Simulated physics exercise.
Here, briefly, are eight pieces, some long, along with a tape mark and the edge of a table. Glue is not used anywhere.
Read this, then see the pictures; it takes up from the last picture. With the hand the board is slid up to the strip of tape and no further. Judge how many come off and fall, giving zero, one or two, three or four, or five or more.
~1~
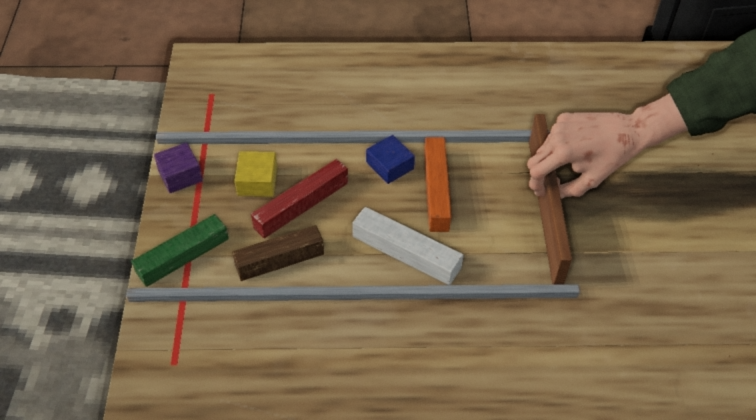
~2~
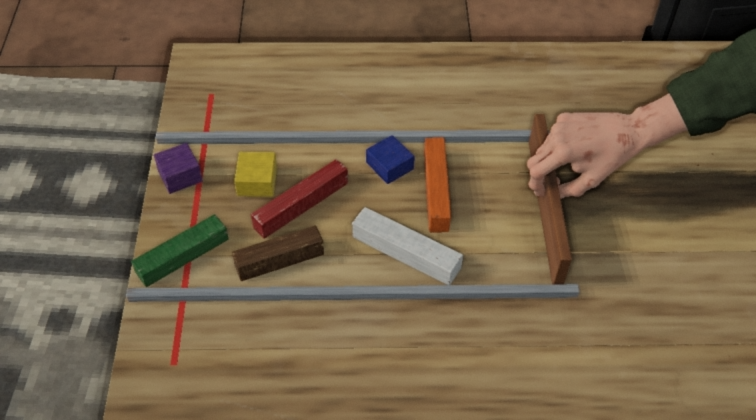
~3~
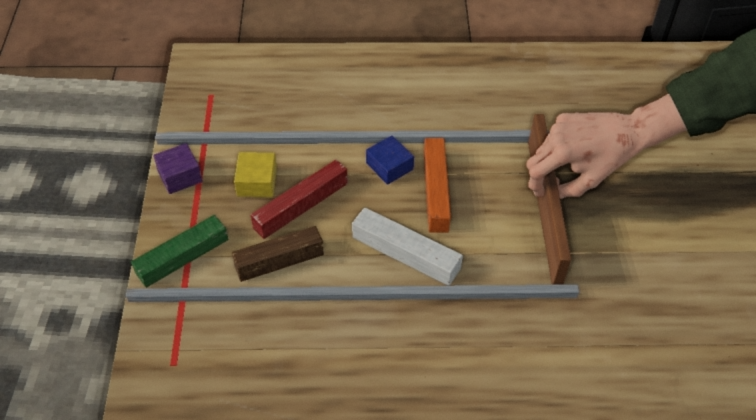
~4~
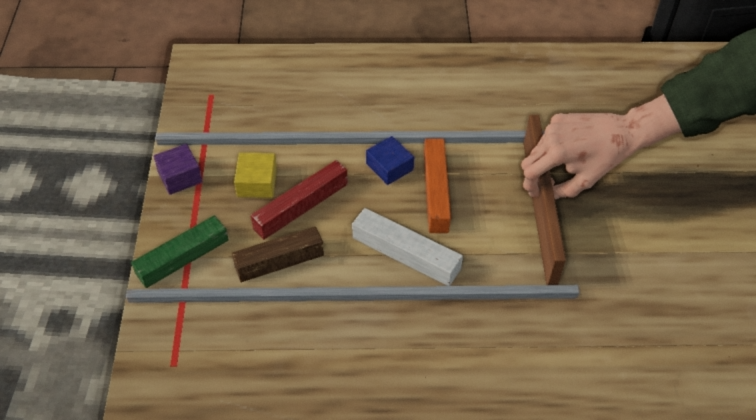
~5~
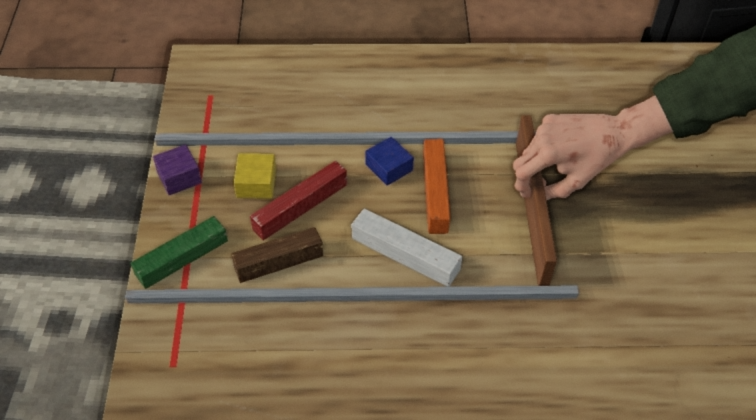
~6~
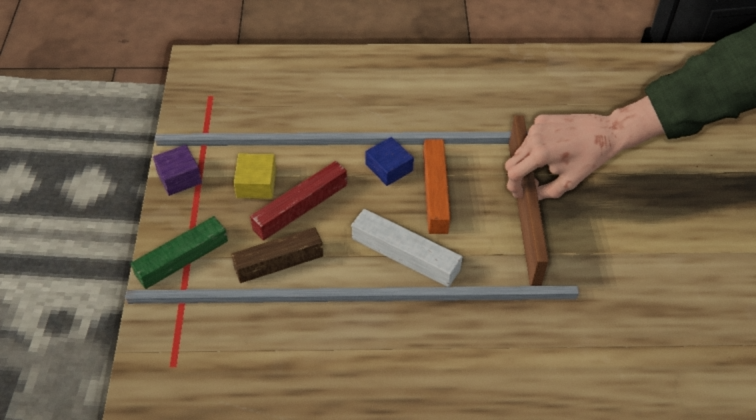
Number falling: Five or more.
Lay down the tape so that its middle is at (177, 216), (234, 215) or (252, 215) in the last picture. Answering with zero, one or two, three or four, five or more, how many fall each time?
Counts as listed: At least five / 1 or 2 / one or two.
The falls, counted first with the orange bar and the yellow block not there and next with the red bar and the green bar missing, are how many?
The count is 1 in the first case and 3 in the second.
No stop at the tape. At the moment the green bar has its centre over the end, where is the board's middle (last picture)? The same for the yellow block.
Near (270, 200) and (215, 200).
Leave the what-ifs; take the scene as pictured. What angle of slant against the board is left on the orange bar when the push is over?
It comes to around 0 degrees.
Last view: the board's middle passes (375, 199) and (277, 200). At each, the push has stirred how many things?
So 4, and at the other place 8.
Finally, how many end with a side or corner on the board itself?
So the total is 2.
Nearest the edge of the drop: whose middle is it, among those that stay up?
Blue block.
Early on, none off yet; purple block at rest near (178, 170); green bar at rest near (180, 252); yellow block at rest near (255, 176).
A while later, none off yet; purple block at rest near (178, 170); green bar travelled a little near (150, 259); yellow block travelled about its own width near (224, 167).
Finally, the number that fall off is five or more; lost, red bar, brown bar, yellow block, green bar and purple block.
